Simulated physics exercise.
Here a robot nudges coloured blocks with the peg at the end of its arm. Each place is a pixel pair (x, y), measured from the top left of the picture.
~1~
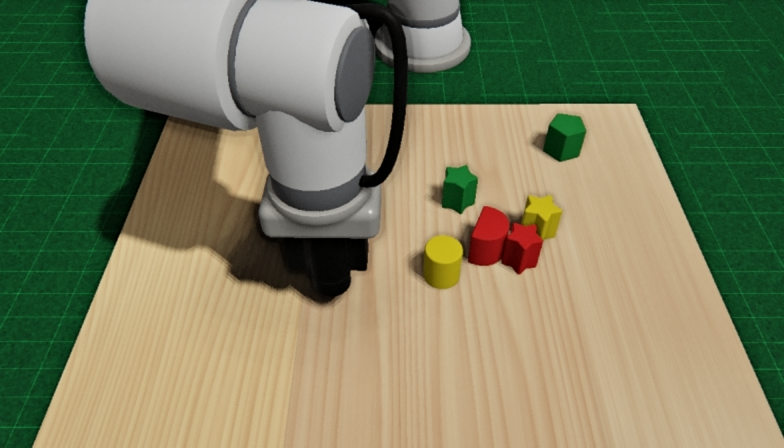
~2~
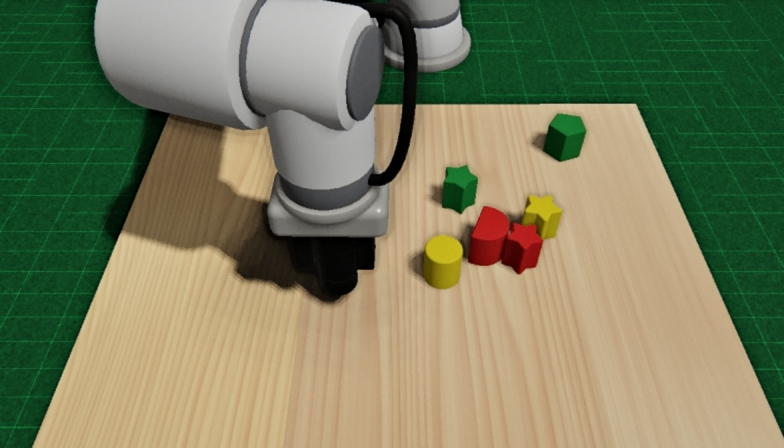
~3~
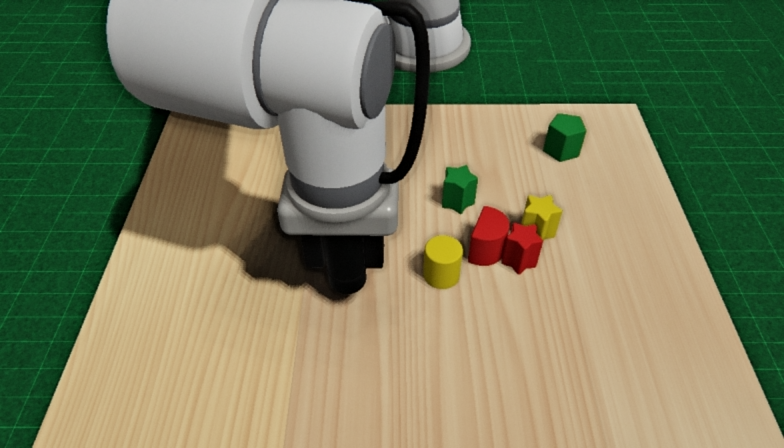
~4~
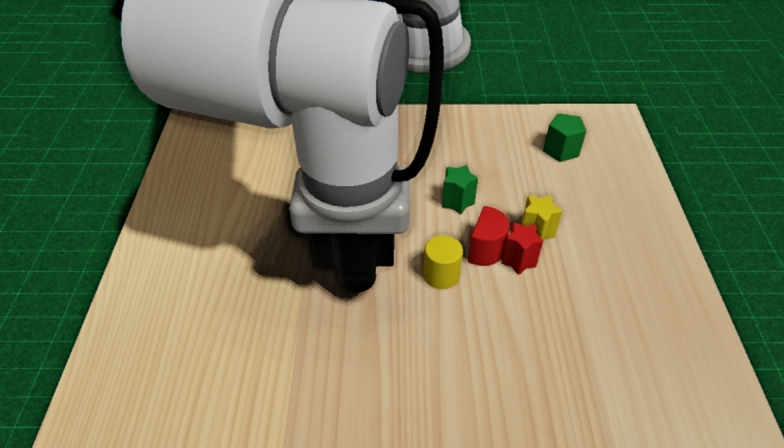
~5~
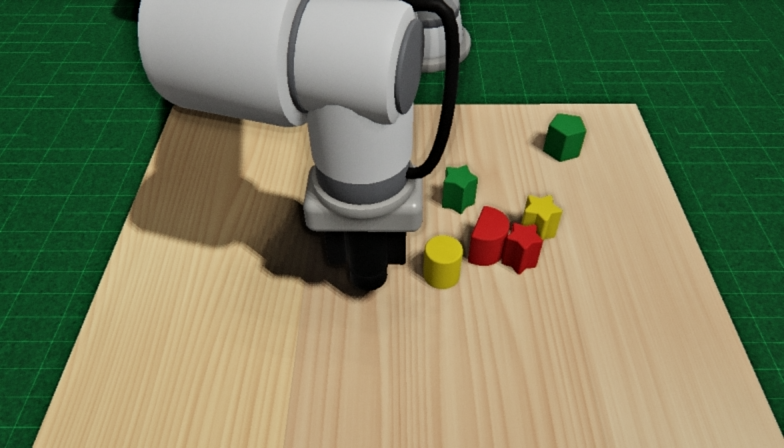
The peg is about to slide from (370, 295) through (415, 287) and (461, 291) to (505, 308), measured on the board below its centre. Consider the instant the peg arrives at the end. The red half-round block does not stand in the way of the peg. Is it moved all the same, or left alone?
The answer is that it is displaced.
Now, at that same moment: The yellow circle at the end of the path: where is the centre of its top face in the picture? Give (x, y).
Its top centre lands on (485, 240).
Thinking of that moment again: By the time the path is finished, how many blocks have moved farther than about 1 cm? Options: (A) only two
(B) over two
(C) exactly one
A - only two.
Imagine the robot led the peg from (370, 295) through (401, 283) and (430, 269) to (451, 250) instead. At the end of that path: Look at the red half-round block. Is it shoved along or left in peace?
Shifted.
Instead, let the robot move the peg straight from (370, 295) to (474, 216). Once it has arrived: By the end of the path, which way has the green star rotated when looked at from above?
It goes anticlockwise.
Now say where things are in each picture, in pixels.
Lower end of the peg (333, 283), tops of blocks, yellow circle (444, 248), red half-round block (491, 223), red star (525, 234), in the first picture.
Peg (340, 282), blocks as before, in the second picture.
Peg (348, 281), blocks as before, in the third picture.
Peg (358, 279), blocks as before, in the fourth picture.
Peg (369, 277), yellow circle (444, 248), red half-round block (491, 223), red star (525, 234), in the fifth picture.
On the path given first. One third of the way, peg (417, 268); yellow circle (450, 247).
Two thirds of the way, peg (464, 273); yellow circle (480, 239); red half-round block (500, 213), turned 15° clockwise.
At the end, peg (509, 290); yellow circle (485, 240); red half-round block (499, 213), turned 15° clockwise; red star not moved.
